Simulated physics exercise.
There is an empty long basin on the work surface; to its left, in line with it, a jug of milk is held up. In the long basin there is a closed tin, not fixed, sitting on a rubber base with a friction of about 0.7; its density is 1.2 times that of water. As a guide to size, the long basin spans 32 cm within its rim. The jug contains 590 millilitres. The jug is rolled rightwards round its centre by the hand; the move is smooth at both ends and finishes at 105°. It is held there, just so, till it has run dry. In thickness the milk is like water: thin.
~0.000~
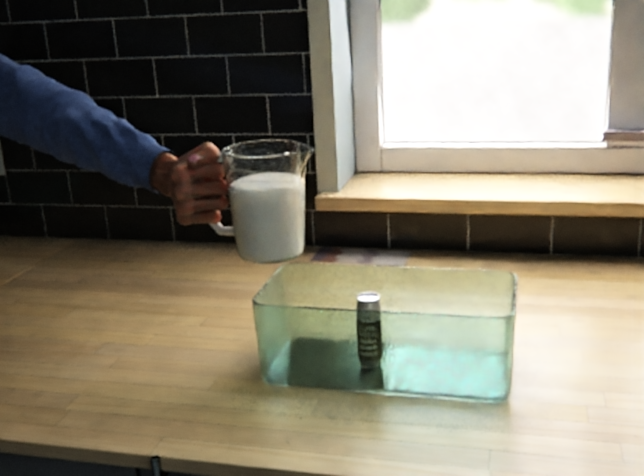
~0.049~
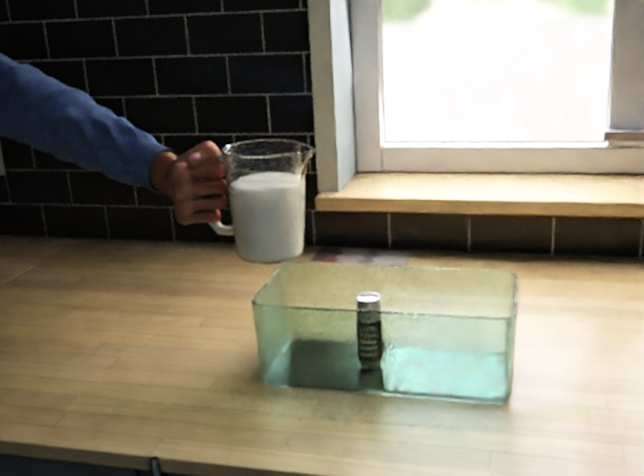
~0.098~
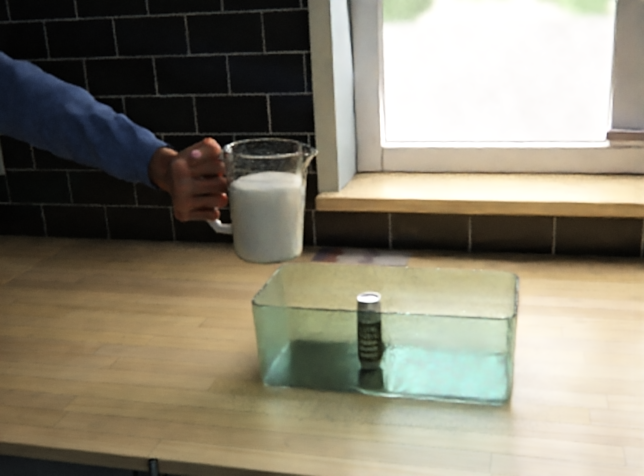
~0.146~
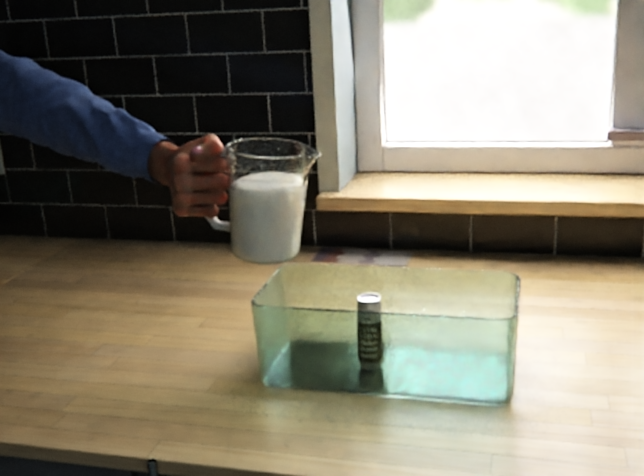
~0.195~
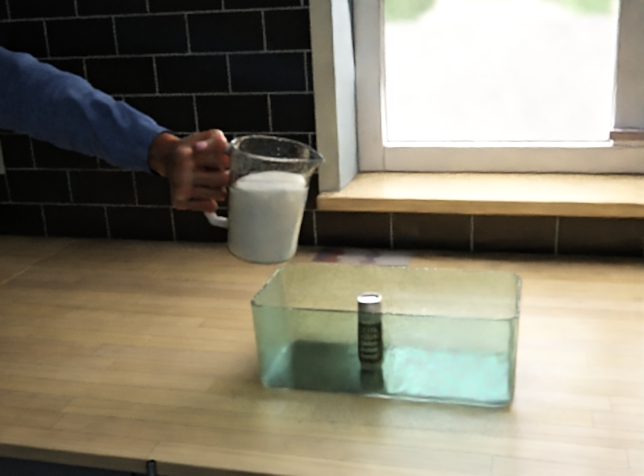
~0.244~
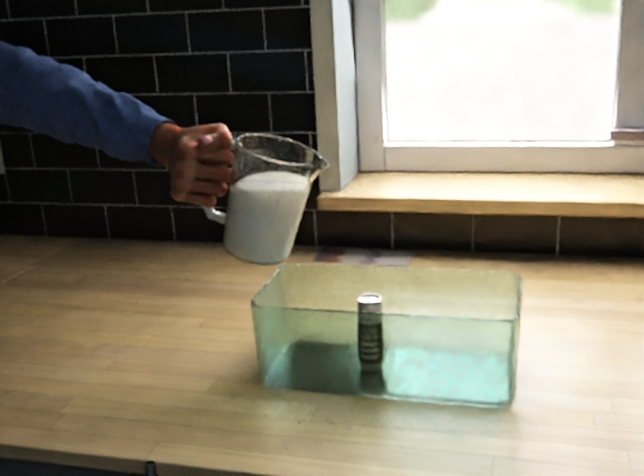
Jug of milk held by a hand tilting slightly rightwards above a clear basin with a closed tin standing inside.
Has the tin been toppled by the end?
Yes, it has gone over.
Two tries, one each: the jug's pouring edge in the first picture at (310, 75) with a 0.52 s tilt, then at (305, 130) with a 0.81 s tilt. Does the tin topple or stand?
First it stays on its base; then it tips over.
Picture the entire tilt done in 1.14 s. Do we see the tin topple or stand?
Well, the tin simply tips.
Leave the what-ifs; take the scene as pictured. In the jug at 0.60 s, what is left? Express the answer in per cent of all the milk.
Roughly 88 %.
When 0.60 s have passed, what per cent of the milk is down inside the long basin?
1 %, more or less.
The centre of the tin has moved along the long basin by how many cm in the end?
Net tin displacement: Roughly 6.5 cm.
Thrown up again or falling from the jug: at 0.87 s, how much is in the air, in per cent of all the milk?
Airborne share: Near 16 %.
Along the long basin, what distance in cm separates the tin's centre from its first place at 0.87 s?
Roughly 0 cm.
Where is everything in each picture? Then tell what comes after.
The first frame shows tilt 0°; pouring edge (314, 150); surface from (233, 180) to (302, 181); the long basin's rim runs from (267, 284) to (516, 295); the tin's top is at (368, 300).
The second frame shows tilt 1°; pouring edge (315, 150); surface from (233, 180) to (302, 181).
The third frame shows tilt 3°; pouring edge (317, 152); surface from (233, 180) to (303, 181).
The fourth frame shows tilt 6°; pouring edge (320, 155); surface from (234, 180) to (304, 182).
The fifth frame shows tilt 11°; pouring edge (324, 160); surface from (236, 180) to (306, 182).
The sixth frame shows tilt 17°; pouring edge (328, 166); surface from (236, 181) to (308, 182).
By 0.60 s the tilt is 75° and 89 per cent is still to pour; the tin stands where it began.
By 0.87 s the tilt is 103° and 33 per cent is still to pour; the tin stands where it began.
By 1.14 s the tilt is 105° and 3 per cent is still to pour; the tin leans 37°.
By 1.44 s the tilt is 105° and 0 per cent is still to pour; the tin lies on its side.
At rest the tin lies on its side.
